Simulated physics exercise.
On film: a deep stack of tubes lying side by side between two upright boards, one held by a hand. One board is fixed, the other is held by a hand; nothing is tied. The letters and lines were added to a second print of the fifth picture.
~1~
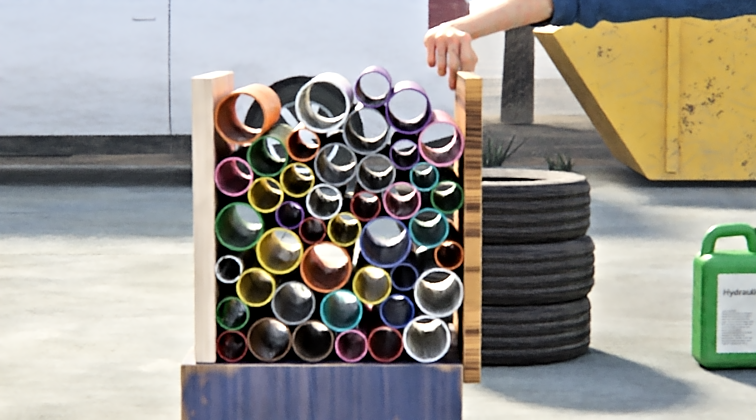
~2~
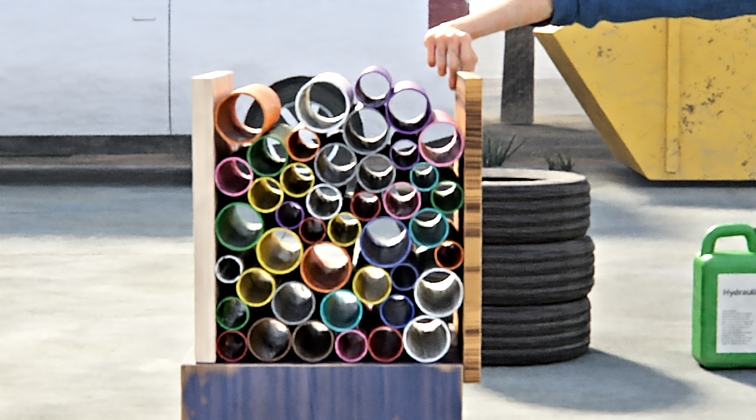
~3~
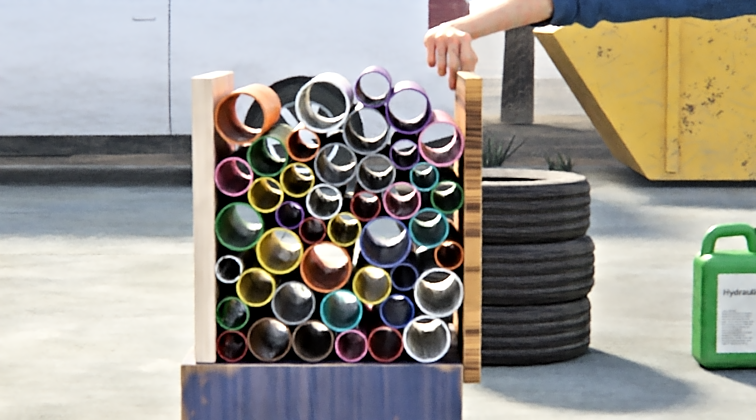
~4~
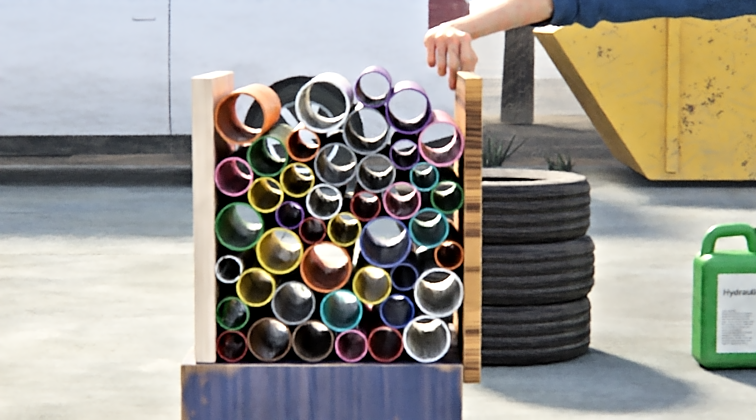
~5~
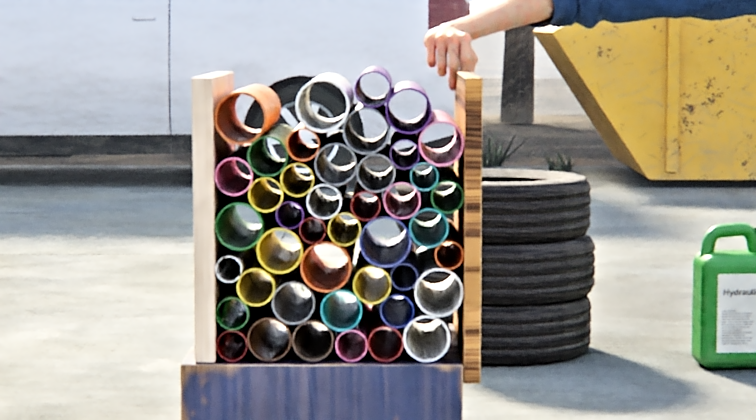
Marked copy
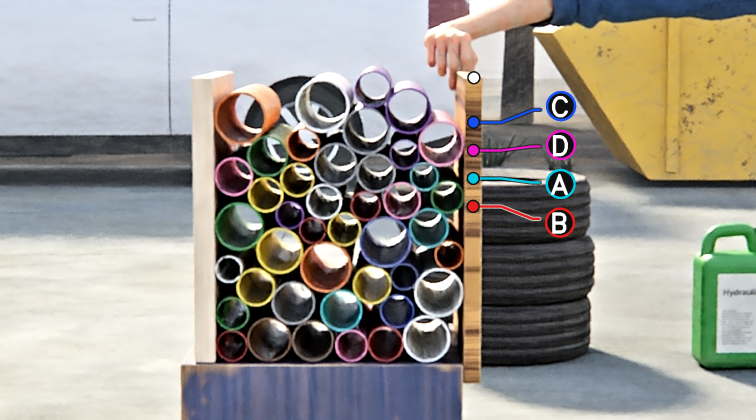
In a sunlit paved yard, seen straight on at the level of the stack, a blue base sits before a pale wall. Many open-ended tubes in orange, white, purple, yellow, green and red lie piled between two upright wooden boards, with black tyres, a yellow container and a green jug to the right. A hand rests on the right board, and nothing visibly moves, the camera included.
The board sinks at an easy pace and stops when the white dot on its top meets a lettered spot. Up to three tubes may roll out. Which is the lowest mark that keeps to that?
B is the limit.
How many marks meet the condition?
Four of them.
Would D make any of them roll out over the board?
At D: No.
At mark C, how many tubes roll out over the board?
With C, none.
On the marked copy, A at (473, 178); B at (473, 206); C at (473, 122); D at (473, 150); the white dot at (474, 78).
Taking B. A third of the way, top of the board (465, 135).
Two thirds of the way, top of the board (464, 203).
When it is over, top of the board (464, 205), three out over the board.
As for the rest, A none out over the board; C none out over the board; D none out over the board.
